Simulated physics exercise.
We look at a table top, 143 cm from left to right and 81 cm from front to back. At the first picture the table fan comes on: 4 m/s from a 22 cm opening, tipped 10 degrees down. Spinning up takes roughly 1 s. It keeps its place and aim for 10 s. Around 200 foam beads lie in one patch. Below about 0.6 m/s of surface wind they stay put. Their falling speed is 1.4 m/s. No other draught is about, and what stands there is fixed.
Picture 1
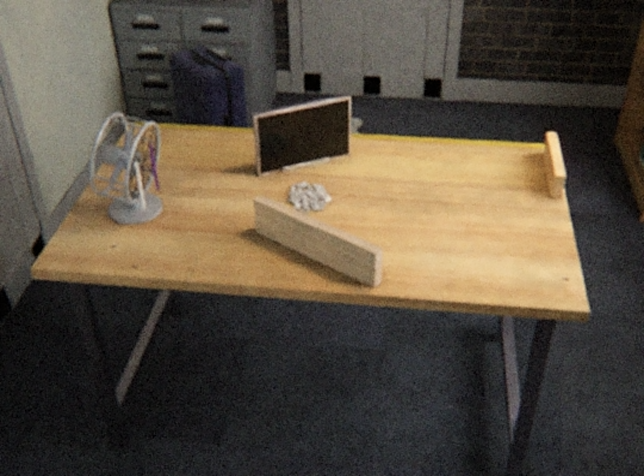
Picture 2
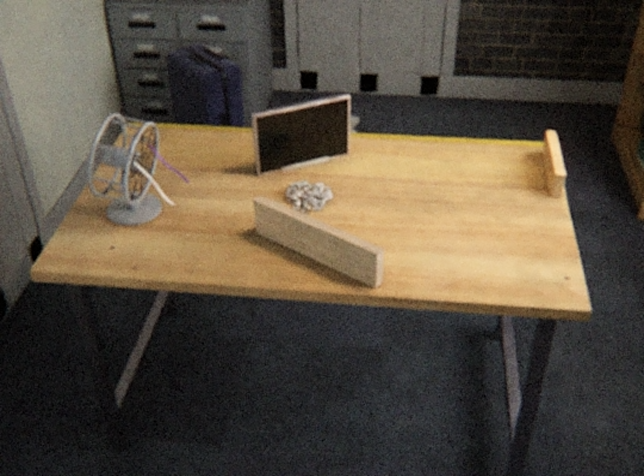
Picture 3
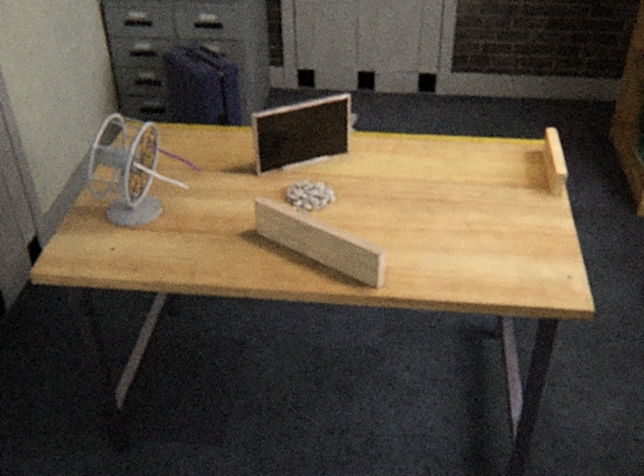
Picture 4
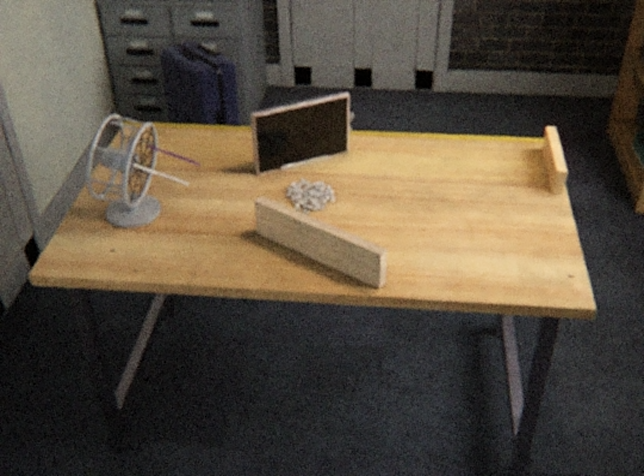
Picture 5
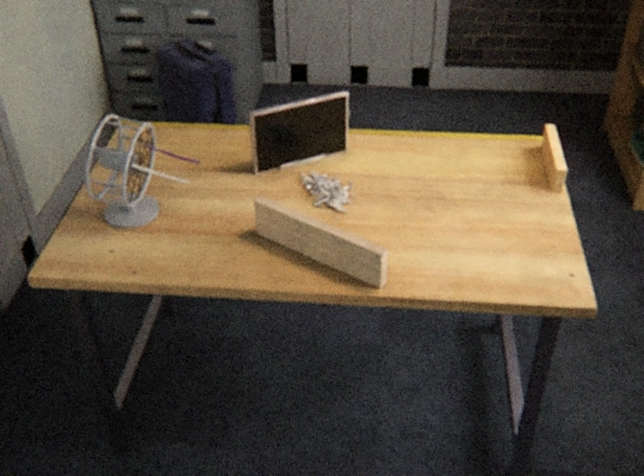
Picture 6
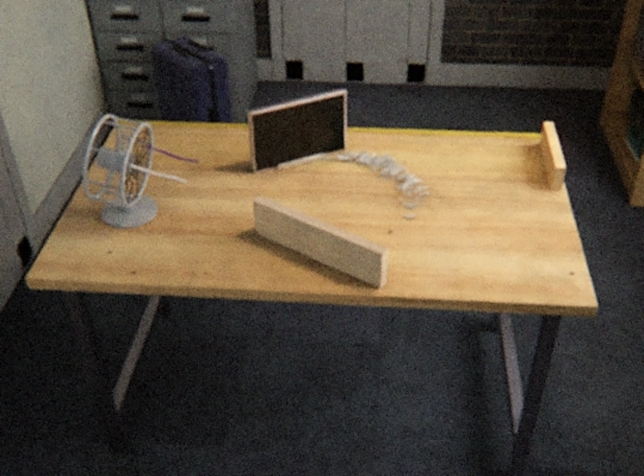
In a dim room with grey cabinets and a brick wall, a light wooden table is seen from above its front edge. A pale grey fan stands left, small whitish pieces lie between a dark, pale-framed screen and a pale board, and a wooden block stands right. The fan's streamers lift and stream rightward, then the pieces slide right, spreading into a curved band, as the camera drifts slightly.
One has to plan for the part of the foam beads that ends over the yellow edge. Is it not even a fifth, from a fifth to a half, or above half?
Of the foam beads, more than half end over the yellow edge.
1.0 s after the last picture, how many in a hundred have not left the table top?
Near 4 %.
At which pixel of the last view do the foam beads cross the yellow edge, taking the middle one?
Near (464, 132).
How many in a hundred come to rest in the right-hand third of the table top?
Some 0 per cent.
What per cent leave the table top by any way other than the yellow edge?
About 4 %.
Then, 1.0 s after the last picture, 64 % are on the move or not yet settled, 91 % are over the yellow edge.
Then, 2.2 s after the last picture, 0 % are on the move or not yet settled, 95 % are over the yellow edge.
Then, 4.6 s after the last picture, 0 % are on the move or not yet settled, 95 % are over the yellow edge.
Then, 9.1 s after the last picture, at the end, 95 % are over the yellow edge.
